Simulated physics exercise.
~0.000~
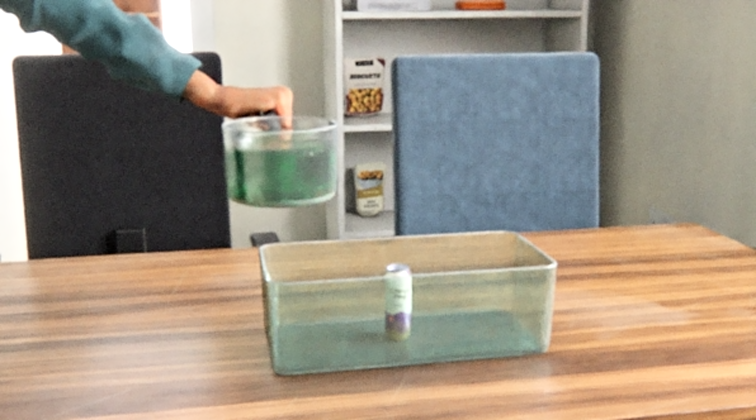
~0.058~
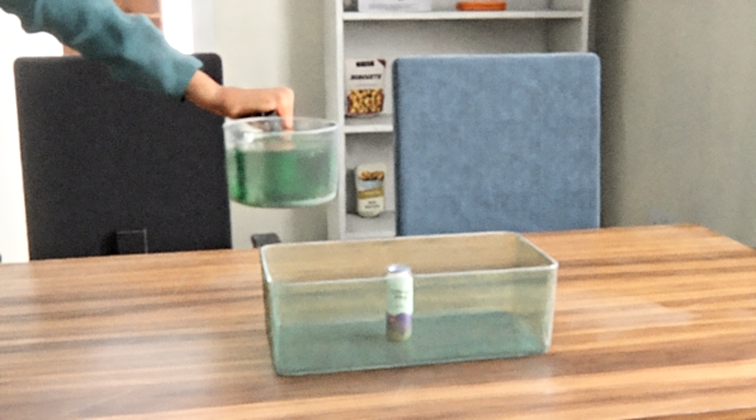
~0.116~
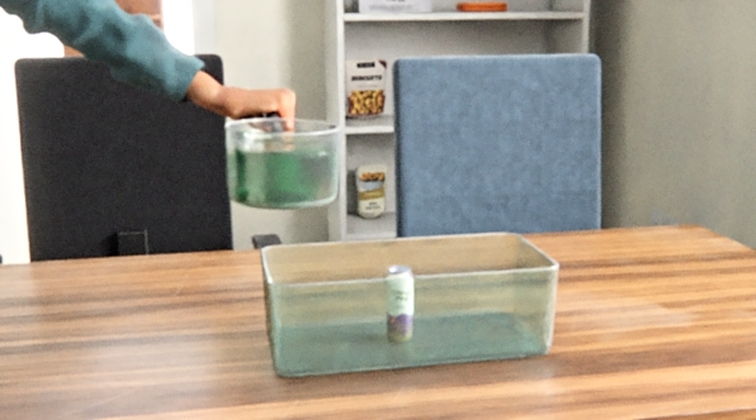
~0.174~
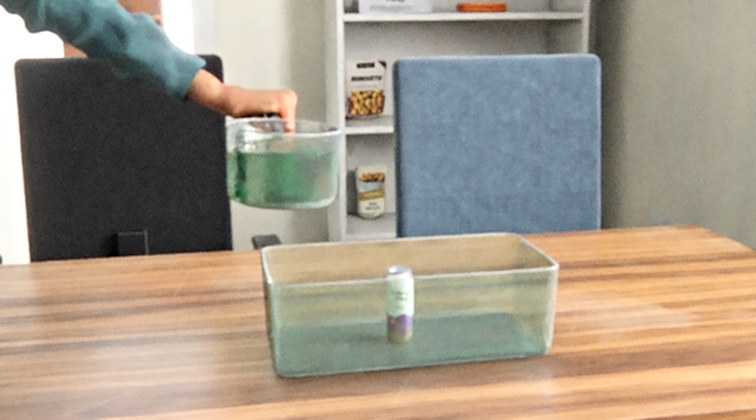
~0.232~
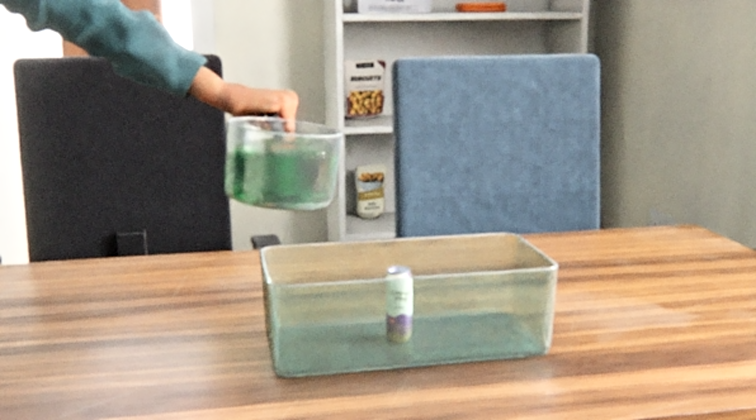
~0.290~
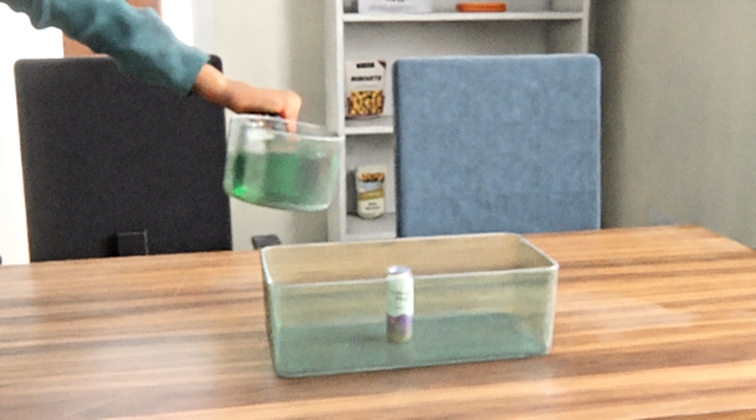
The footage shows a hand holding a clear pot of green liquid above the left side of an oblong glass basin with a small upright tin inside, then gradually tilting the pot slightly to the right.
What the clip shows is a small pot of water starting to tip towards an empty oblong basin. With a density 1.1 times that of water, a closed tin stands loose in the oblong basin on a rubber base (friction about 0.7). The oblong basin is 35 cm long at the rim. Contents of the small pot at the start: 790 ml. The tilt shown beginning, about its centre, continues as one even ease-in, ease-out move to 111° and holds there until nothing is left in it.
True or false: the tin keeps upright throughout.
True.
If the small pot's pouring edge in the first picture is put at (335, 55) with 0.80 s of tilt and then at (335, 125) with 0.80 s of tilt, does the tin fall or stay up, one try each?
The tin overturns the first time and overturns the second time.
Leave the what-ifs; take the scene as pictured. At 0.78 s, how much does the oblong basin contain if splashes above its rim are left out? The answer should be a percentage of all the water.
About 7%.
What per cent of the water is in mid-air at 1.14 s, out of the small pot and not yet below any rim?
Near 10 percent.
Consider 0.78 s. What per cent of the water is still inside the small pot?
Roughly 72 %.
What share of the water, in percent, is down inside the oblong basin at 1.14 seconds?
Roughly 74 per cent.
By 0.78 s the tilt is 64° and 71 per cent is still to pour; the tin stands where it began.
By 1.14 s the tilt is 100° and 14 per cent is still to pour; the tin stands where it began.
By 1.52 s the tilt is 111° and 0 per cent is still to pour; the tin stands where it began.
By 1.93 s the tilt is 111° and 0 per cent is still to pour; the tin stands where it began.
At rest the tin stands where it began.
